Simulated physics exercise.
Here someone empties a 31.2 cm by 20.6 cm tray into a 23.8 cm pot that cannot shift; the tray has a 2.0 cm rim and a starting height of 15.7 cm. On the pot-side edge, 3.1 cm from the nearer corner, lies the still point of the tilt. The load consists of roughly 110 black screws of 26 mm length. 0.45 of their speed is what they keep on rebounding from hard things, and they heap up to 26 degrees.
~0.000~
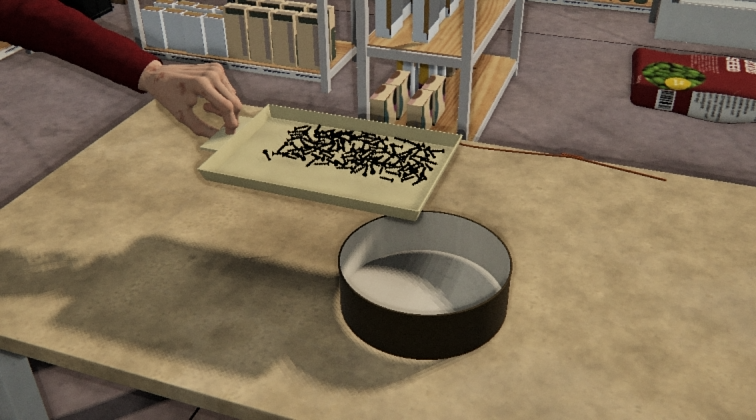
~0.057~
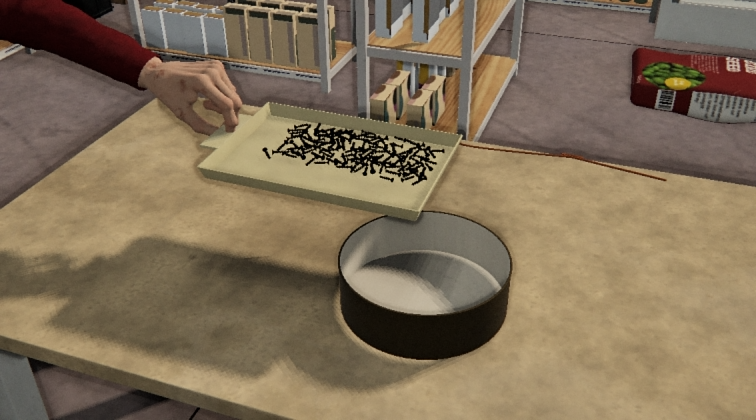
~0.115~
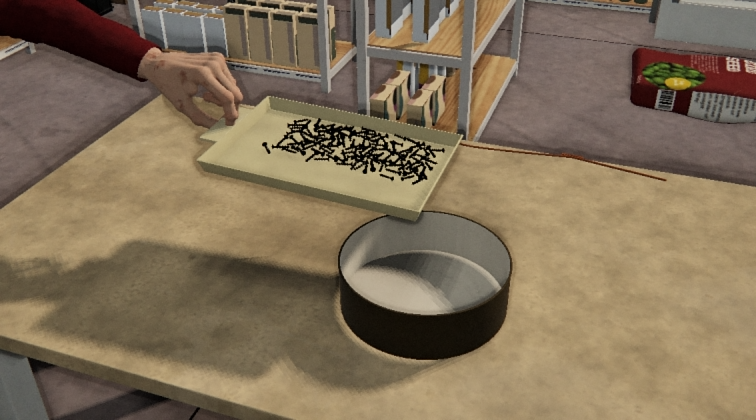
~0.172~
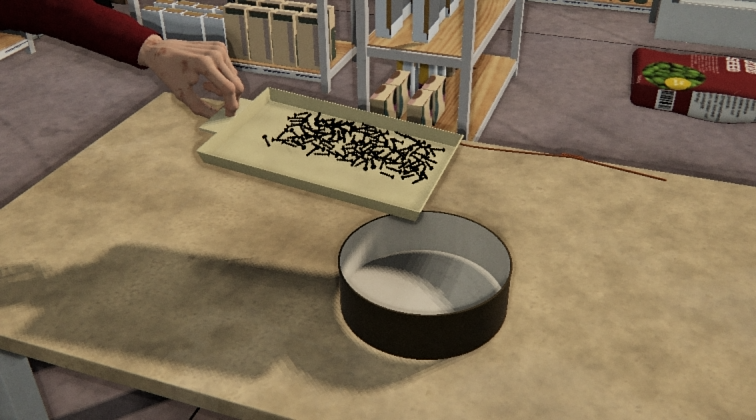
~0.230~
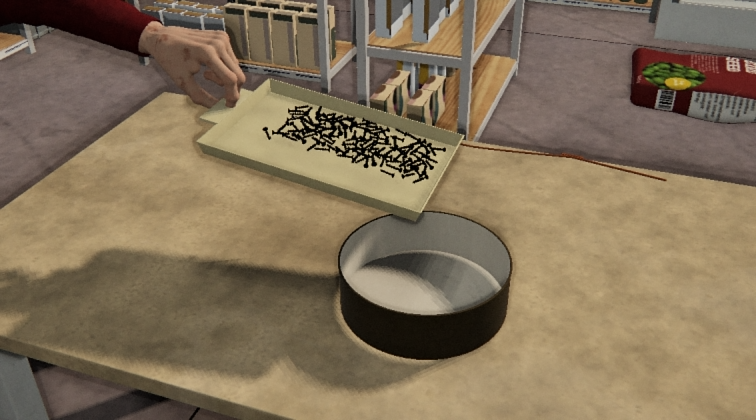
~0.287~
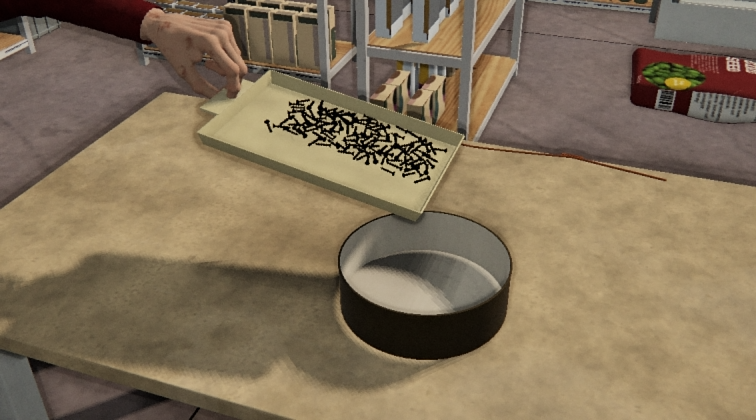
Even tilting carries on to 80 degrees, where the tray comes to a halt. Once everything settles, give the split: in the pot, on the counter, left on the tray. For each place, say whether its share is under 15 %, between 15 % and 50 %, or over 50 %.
At the end, pot: Over half, counter: A good chunk, left on the tray: Not much.
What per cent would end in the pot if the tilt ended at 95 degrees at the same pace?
Roughly 65 percent.
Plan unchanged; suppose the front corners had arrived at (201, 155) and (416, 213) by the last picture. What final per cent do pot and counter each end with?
In the pot: 95 per cent; on the counter: 5 per cent.
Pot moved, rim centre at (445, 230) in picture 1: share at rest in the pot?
Estimate: ~ 90 %.
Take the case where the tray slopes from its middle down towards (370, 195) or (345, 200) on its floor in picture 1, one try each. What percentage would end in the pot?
That would be close to 100 per cent, then close to 95 per cent.
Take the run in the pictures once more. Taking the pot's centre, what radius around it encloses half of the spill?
I'd say close to 16 centimetres.
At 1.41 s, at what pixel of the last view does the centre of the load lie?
Load centre: About (444, 166) px.
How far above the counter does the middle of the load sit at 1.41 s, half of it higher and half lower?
Around 18 cm up.
After 0.96 s, tilt 43 degrees; the tray holds 100 %, the pot 0 %.
Then, at 1.41 s, tilt 65 degrees; the tray holds 90 %, the pot 5 %.
After 1.93 s, tilt 80 degrees; the tray holds 25 %, the pot 45 %.
At rest (3.0 s), pot 70 %, counter 30 %, tray 0 %.
